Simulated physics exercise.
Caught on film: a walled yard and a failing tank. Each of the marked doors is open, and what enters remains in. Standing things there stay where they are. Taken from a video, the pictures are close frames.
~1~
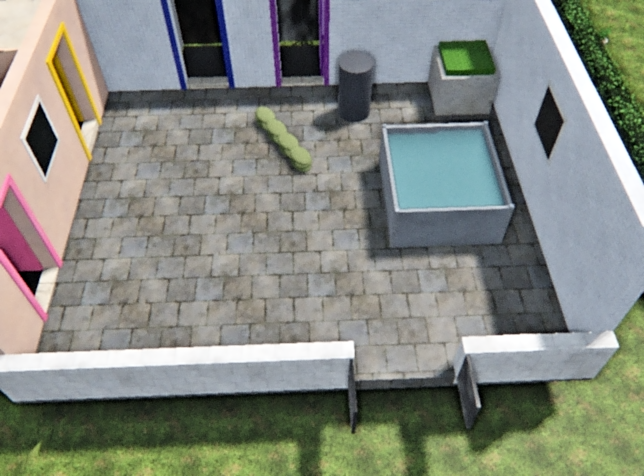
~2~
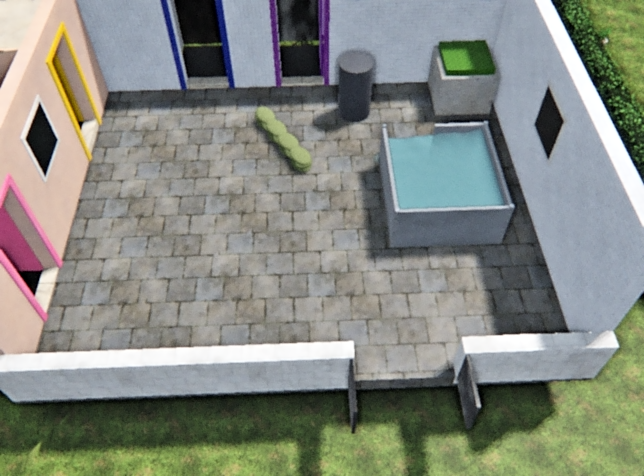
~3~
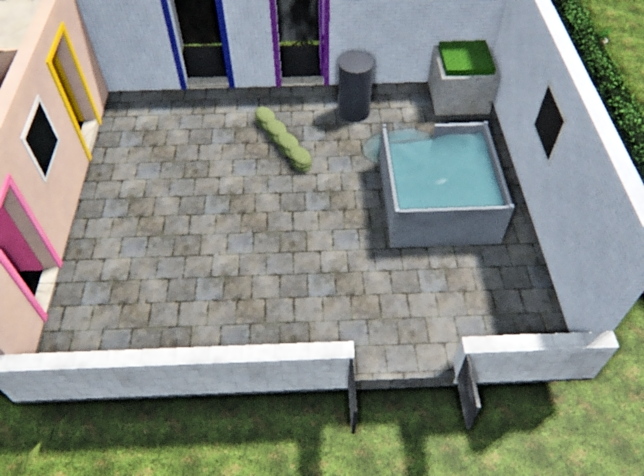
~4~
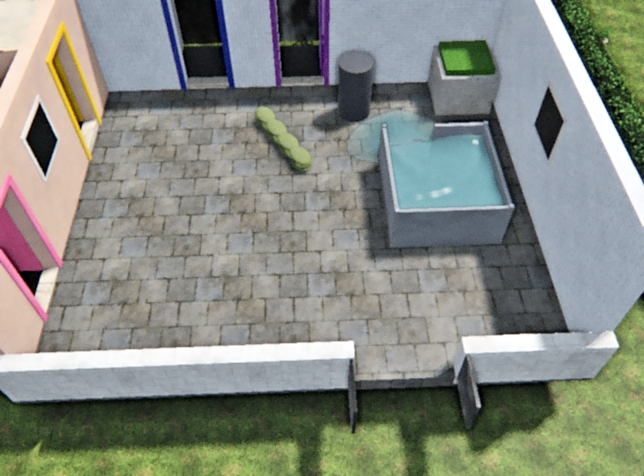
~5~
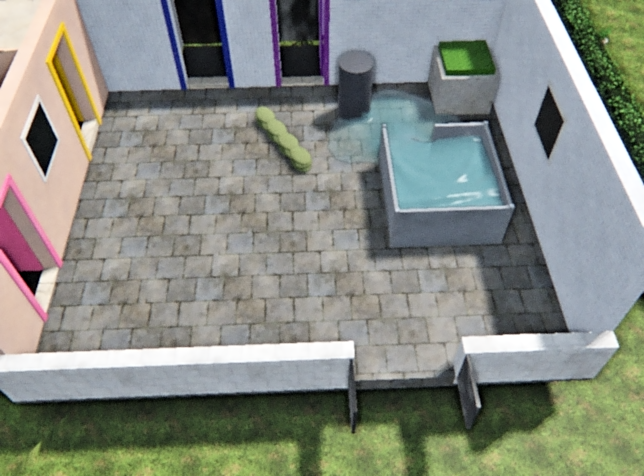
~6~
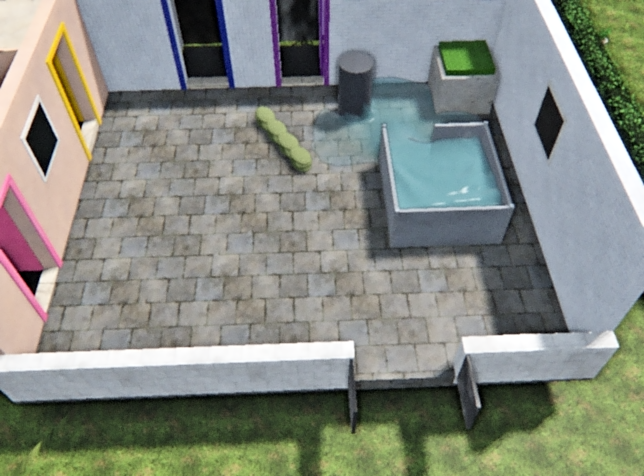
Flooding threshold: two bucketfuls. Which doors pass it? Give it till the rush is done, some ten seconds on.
The yellow door does not pass it; the purple door passes it; the pink door does not pass it; the blue door does not pass it.
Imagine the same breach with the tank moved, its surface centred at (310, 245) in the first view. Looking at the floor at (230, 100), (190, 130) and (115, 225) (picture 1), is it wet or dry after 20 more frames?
Check in sequence: Soaked through, soaked through, still parched.
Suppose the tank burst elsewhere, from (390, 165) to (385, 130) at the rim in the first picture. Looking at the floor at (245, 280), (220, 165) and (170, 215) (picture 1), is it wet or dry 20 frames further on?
The first spot is soaked, the second soaked and the third soaked.
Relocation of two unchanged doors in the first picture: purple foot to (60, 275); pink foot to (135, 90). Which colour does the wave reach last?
It's the purple one, I'd say.
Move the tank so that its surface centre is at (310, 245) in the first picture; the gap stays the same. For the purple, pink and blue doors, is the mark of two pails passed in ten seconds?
Lab note - purple door breaks the limit, pink door remains within bounds, blue door breaks the limit.
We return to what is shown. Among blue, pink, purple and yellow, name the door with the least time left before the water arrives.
My answer: The one in purple.
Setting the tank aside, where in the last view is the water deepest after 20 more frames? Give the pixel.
Somewhere around pixel (423, 89).
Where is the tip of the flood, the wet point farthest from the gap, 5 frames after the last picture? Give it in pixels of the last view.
The flood front should get to about (262, 94).
A moment on, water covers 15 % of the floor; the yellow door not reached, the purple door wet at the sill, nothing in, the pink door not reached, the blue door not reached.
Next, water covers 20 % of the floor; the yellow door not reached, the purple door wet at the sill, nothing in, the pink door not reached, the blue door wet at the sill, nothing in.
Then, water covers 35 % of the floor; the yellow door wet at the sill, nothing in, the purple door under two buckets in, the pink door not reached, the blue door under two buckets in.
Later, water covers 60 % of the floor; the yellow door under two buckets in, the purple door over two buckets in, the pink door wet at the sill, nothing in, the blue door under two buckets in.
In the end, water covers 90 % of the floor; the yellow door under two buckets in, the purple door far over two buckets in, the pink door wet at the sill, nothing in, the blue door under two buckets in.
